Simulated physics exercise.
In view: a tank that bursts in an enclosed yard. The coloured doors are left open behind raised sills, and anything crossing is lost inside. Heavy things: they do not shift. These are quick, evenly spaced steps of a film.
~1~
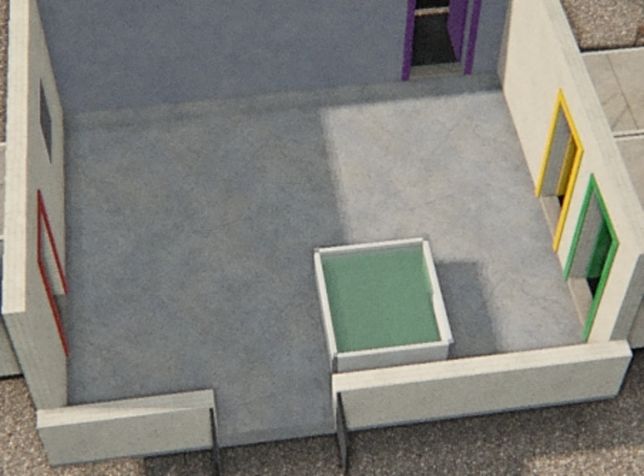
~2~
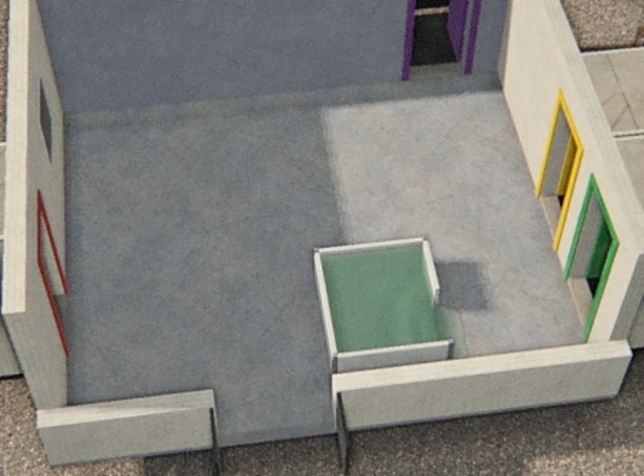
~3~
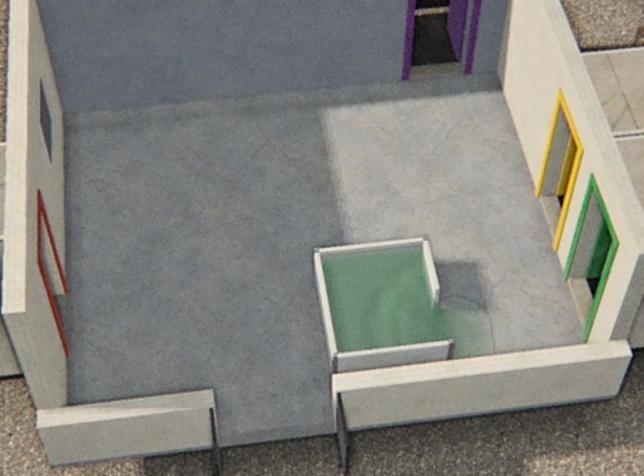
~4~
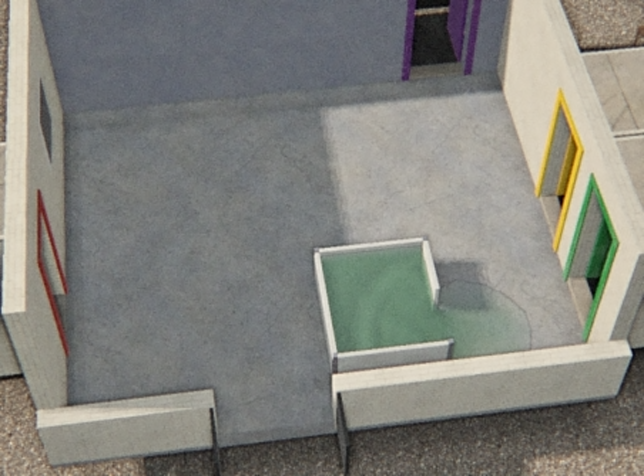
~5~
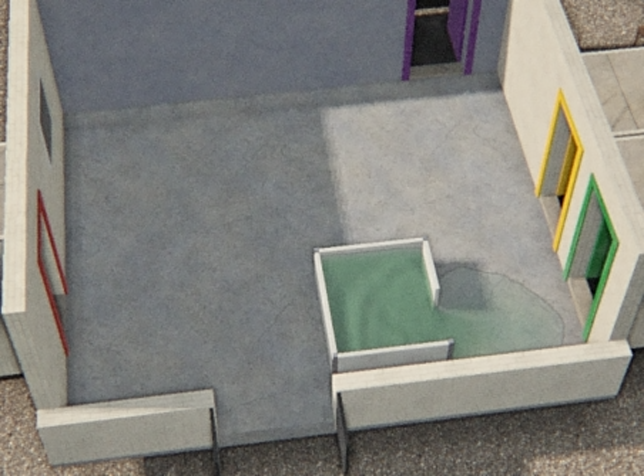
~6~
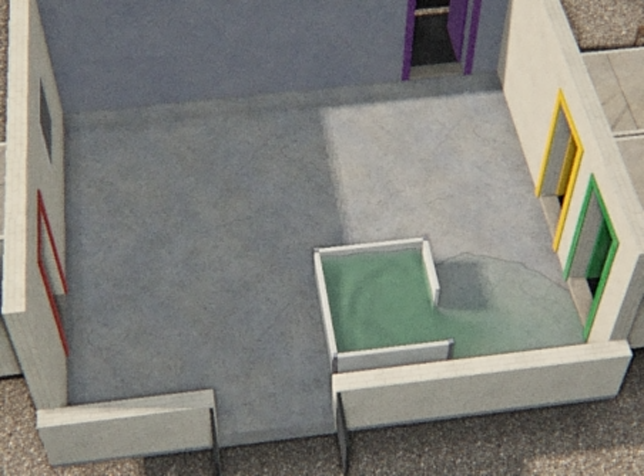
Green-tinted water pouring from the right side of a square tank and spreading rightward across the grey floor of a walled yard.
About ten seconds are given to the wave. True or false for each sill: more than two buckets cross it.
Purple door - true; green door - true; yellow door - false; red door - false.
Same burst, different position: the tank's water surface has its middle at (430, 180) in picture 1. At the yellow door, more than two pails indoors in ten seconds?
Well, the way I see it, the yellow door breaks past the limit.
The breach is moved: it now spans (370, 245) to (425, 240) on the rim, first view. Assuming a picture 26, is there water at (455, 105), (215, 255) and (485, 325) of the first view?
Taking the spots in turn: Swamped, untouched and untouched.
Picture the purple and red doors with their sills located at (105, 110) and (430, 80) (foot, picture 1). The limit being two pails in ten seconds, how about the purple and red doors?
Result: Purple ends up below; red ends up above.
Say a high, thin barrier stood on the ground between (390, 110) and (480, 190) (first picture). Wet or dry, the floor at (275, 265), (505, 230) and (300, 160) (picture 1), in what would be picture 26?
Taking the three spots in turn, they are unwetted, inundated and unwetted.
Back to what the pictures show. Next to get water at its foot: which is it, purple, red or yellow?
The answer here is the door marked yellow.
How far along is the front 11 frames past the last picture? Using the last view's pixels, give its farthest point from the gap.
At roughly (521, 161).
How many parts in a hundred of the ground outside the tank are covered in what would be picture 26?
25 %.
A moment on, water covers 10 % of the floor; the purple door not reached, the green door over two buckets in, the yellow door not reached, the red door not reached.
Next, water covers 10 % of the floor; the purple door not reached, the green door over two buckets in, the yellow door wet at the sill, nothing in, the red door not reached.
Then, water covers 25 % of the floor; the purple door not reached, the green door far over two buckets in, the yellow door wet at the sill, nothing in, the red door not reached.
Later, water covers 40 % of the floor; the purple door over two buckets in, the green door far over two buckets in, the yellow door wet at the sill, nothing in, the red door not reached.
In the end, water covers 55 % of the floor; the purple door over two buckets in, the green door far over two buckets in, the yellow door wet at the sill, nothing in, the red door not reached.
